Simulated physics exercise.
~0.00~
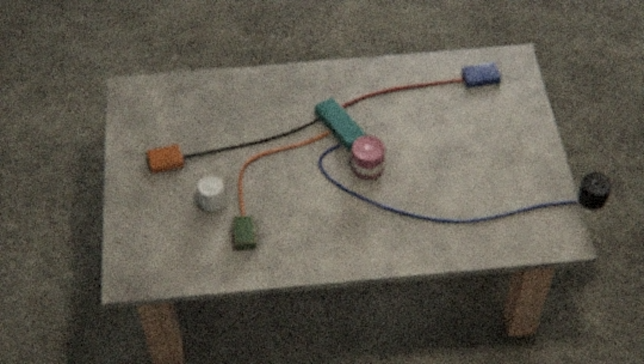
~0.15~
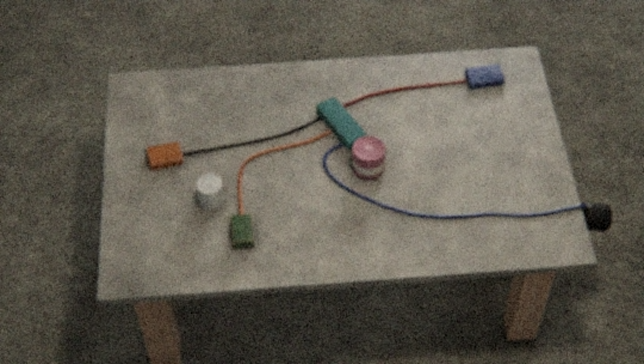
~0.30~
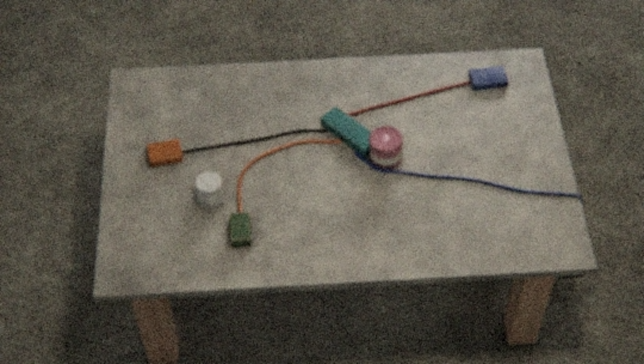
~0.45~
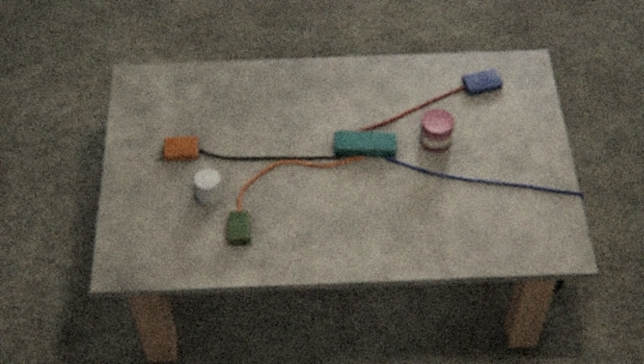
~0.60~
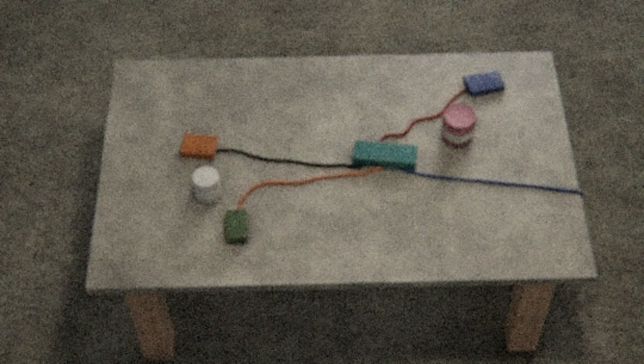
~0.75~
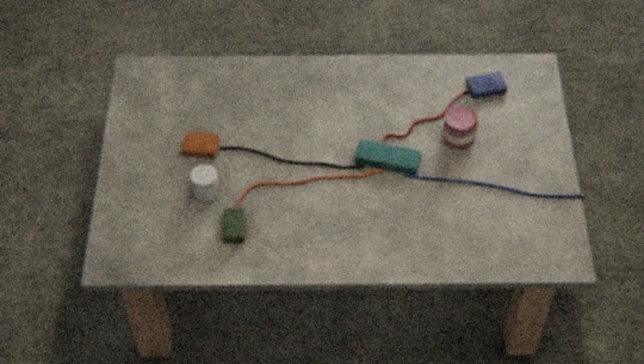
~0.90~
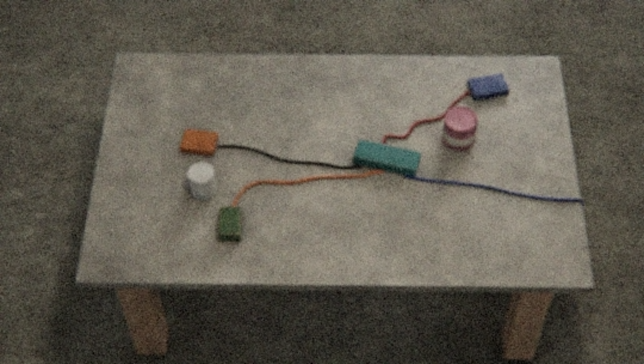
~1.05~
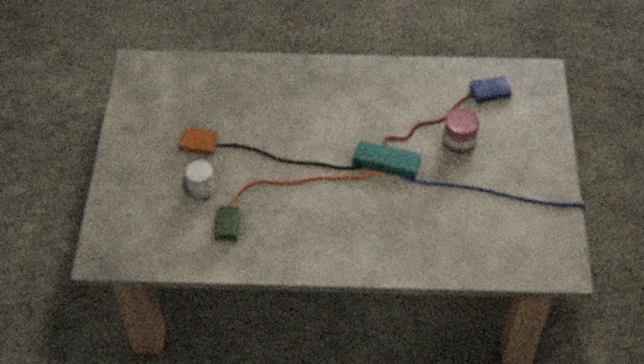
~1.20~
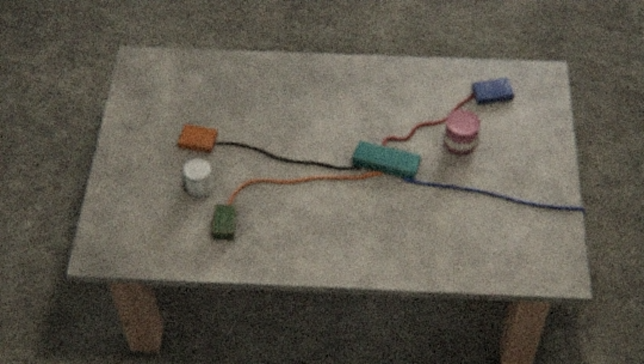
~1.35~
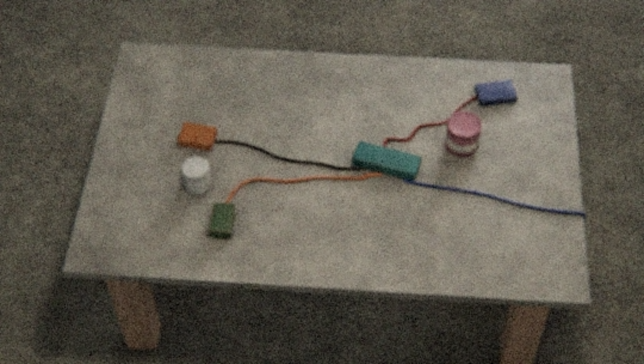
The video shows a teal block on a table with four cables as a black object drops off the right edge, pulling the block and a pink canister rightward and then an orange piece, before everything settles with the blue cable stretched over the edge.
